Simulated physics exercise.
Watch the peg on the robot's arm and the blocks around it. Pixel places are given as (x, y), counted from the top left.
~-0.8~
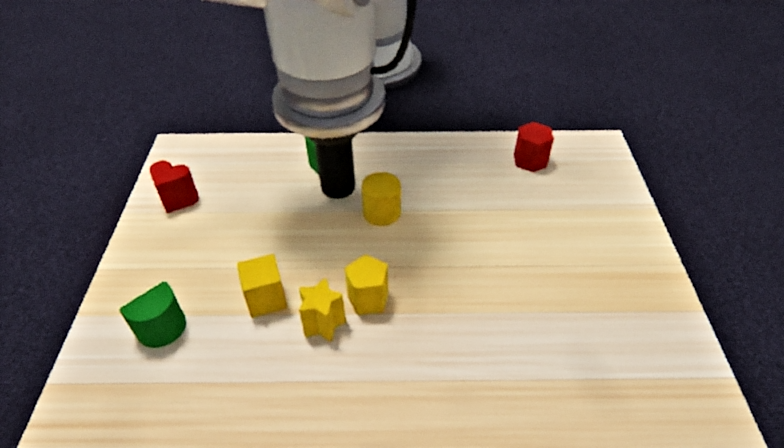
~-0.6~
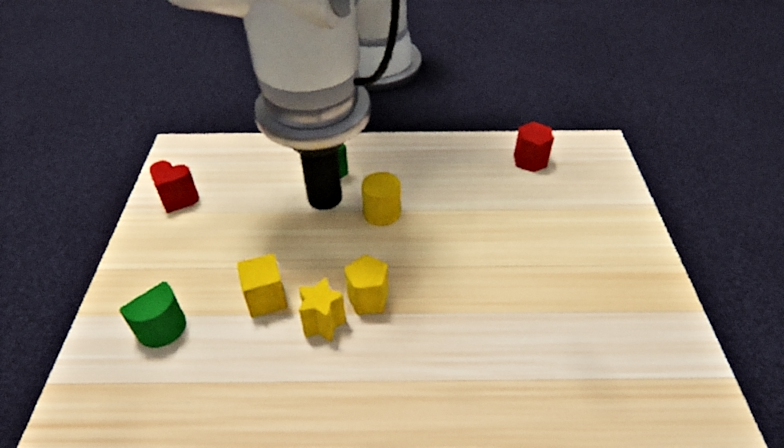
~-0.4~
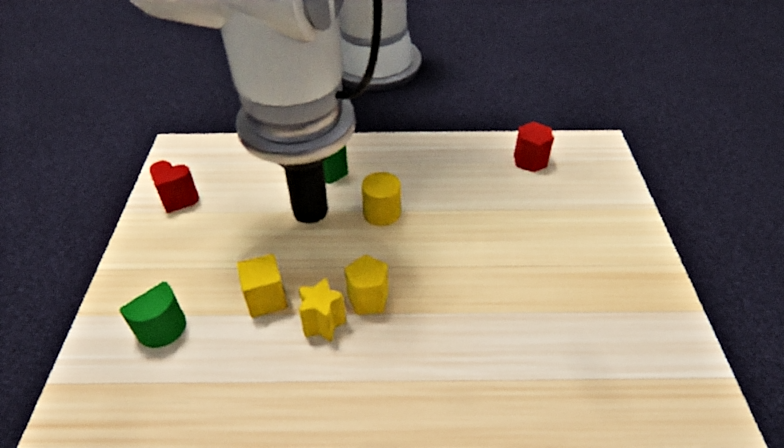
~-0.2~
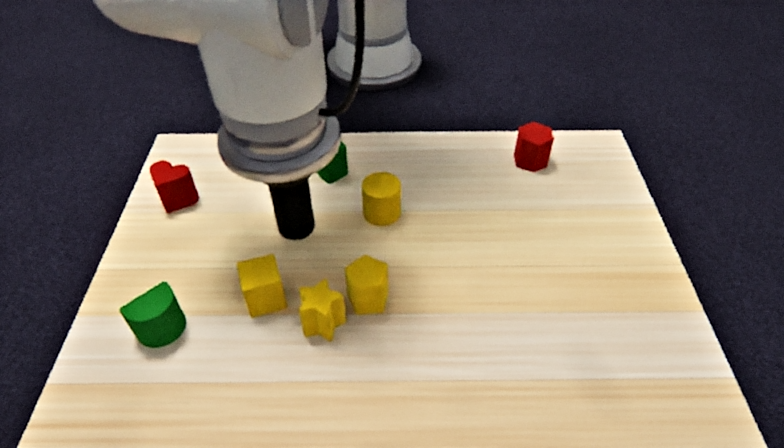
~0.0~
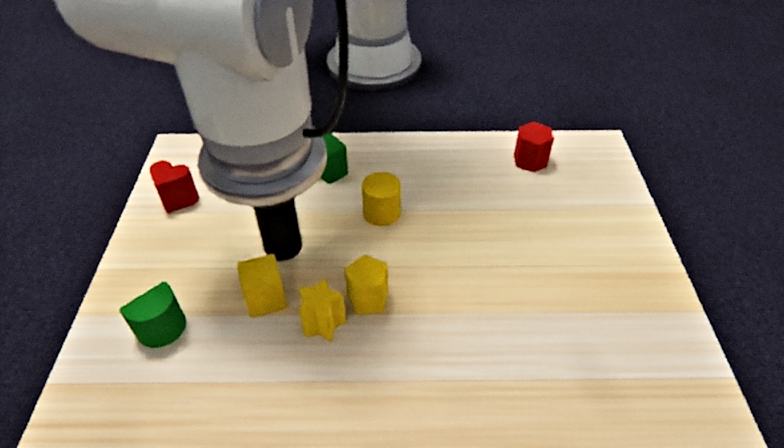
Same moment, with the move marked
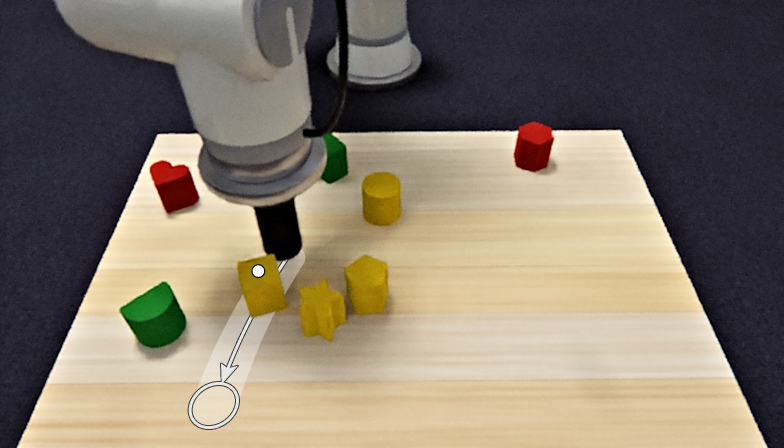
The robot arm's black peg moves down and left across the board while the blocks stay still.
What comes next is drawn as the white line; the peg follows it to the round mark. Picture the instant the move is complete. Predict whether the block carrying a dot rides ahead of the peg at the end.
I think it holds its spot in front.
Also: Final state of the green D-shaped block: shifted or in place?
At the moment the path ends, the green D-shaped block still stands where it did.
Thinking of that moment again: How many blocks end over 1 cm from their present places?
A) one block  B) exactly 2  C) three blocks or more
A (one block)
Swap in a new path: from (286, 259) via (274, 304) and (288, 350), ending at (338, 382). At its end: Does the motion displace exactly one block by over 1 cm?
Yes, it checks out.
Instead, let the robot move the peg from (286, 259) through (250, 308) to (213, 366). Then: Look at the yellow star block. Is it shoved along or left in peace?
It sits in its place.
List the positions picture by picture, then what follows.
Peg tip (338, 189); block tops, green D-shaped block (149, 303); yellow square block (258, 271); yellow star block (319, 296), in the first picture.
Peg (325, 199); blocks unchanged, in the second picture.
Peg (311, 212); blocks unchanged, in the third picture.
Peg (297, 228); blocks unchanged, in the fourth picture.
Peg (284, 248); green D-shaped block (149, 303); yellow square block (258, 271); yellow star block (319, 296), in the fifth picture.
Path on the board, from (286, 259) via (261, 300) and (236, 348), ending at (214, 405); the dot is on the yellow square block.
The first path, step by step. One third of the way, peg (257, 290); yellow square block (237, 307), turned 25° clockwise.
Two thirds of the way, peg (232, 339); yellow square block (208, 362), turned 25° clockwise.
At the end, peg (209, 395); green D-shaped block in place; yellow square block (177, 425), turned 35° clockwise; yellow star block in place.
